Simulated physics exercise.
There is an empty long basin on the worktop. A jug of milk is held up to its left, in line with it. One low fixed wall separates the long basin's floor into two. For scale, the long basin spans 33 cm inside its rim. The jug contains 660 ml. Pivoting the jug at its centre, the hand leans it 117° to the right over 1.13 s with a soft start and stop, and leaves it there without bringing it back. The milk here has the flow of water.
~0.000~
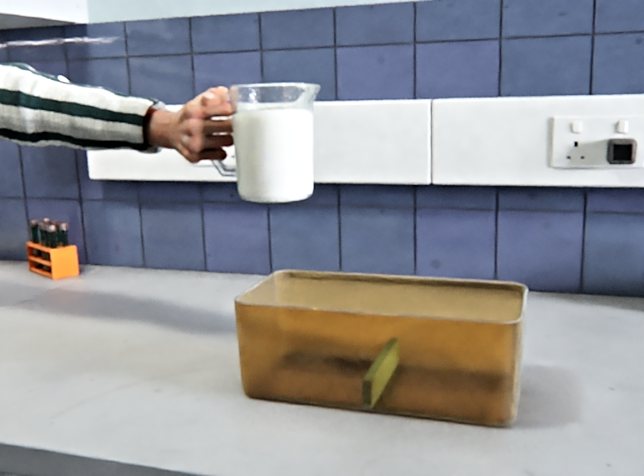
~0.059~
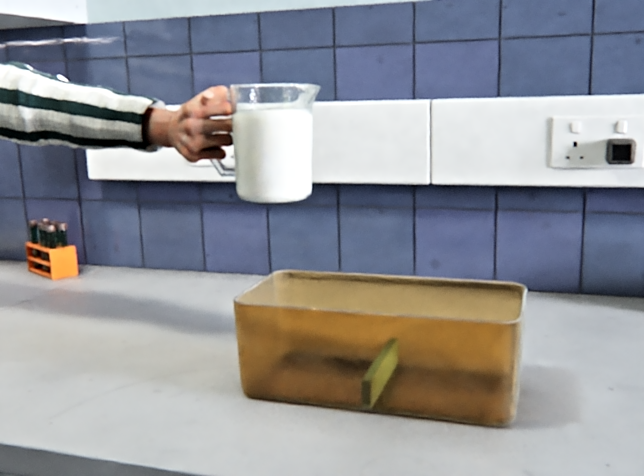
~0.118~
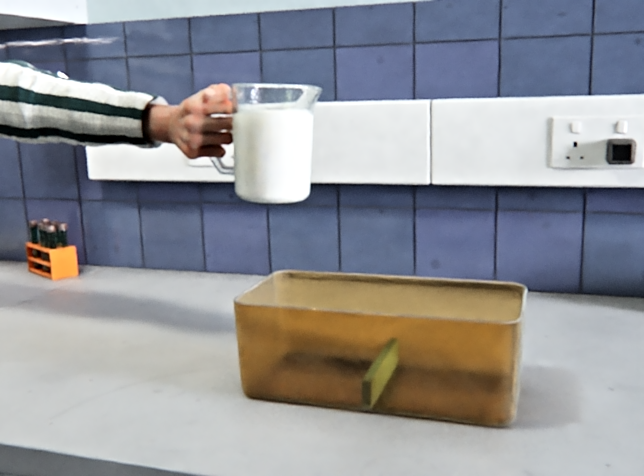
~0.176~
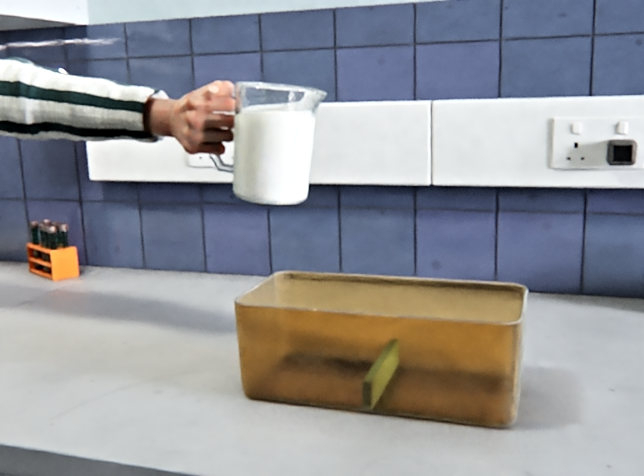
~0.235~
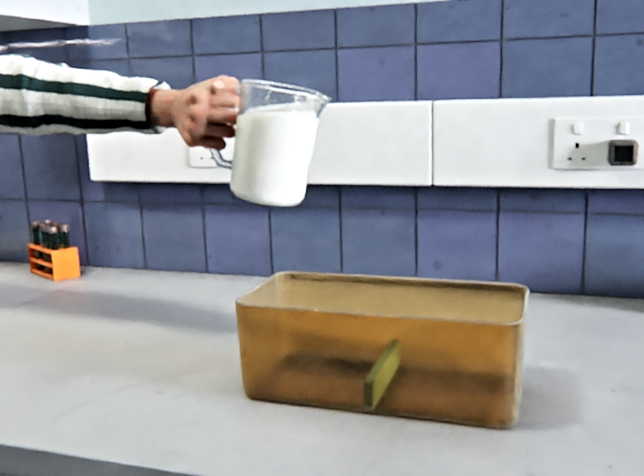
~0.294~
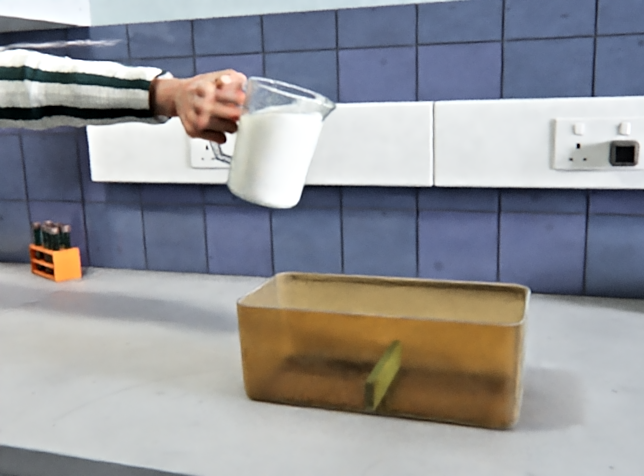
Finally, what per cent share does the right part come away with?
Roughly 73 per cent.
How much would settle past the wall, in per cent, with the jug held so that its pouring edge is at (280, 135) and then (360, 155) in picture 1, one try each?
10 and 90 %.
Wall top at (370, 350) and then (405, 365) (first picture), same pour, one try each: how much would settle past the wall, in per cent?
90 in a hundred, followed by 45 in a hundred.
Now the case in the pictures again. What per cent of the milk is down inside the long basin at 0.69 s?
Some 2 per cent.
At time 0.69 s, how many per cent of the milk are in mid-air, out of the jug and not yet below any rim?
About 16 per cent.
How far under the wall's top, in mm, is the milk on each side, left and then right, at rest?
The left side gives some 28 mm, the right side some 14 mm.
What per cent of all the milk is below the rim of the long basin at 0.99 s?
Near 54 per cent of the total.
After 0.69 s the tilt is 79° and 81 per cent is still to pour, 0 is left of the wall and 2 right of it.
After 0.99 s the tilt is 113° and 20 per cent is still to pour, 3 is left of the wall and 50 right of it.
After 1.30 s the tilt is 117° and 0 per cent is still to pour, 21 is left of the wall and 75 right of it.
After 1.63 s the tilt is 117° and 0 per cent is still to pour, 24 is left of the wall and 73 right of it.
In the end 24 per cent lies left of the wall, 73 right of it and 3 outside.
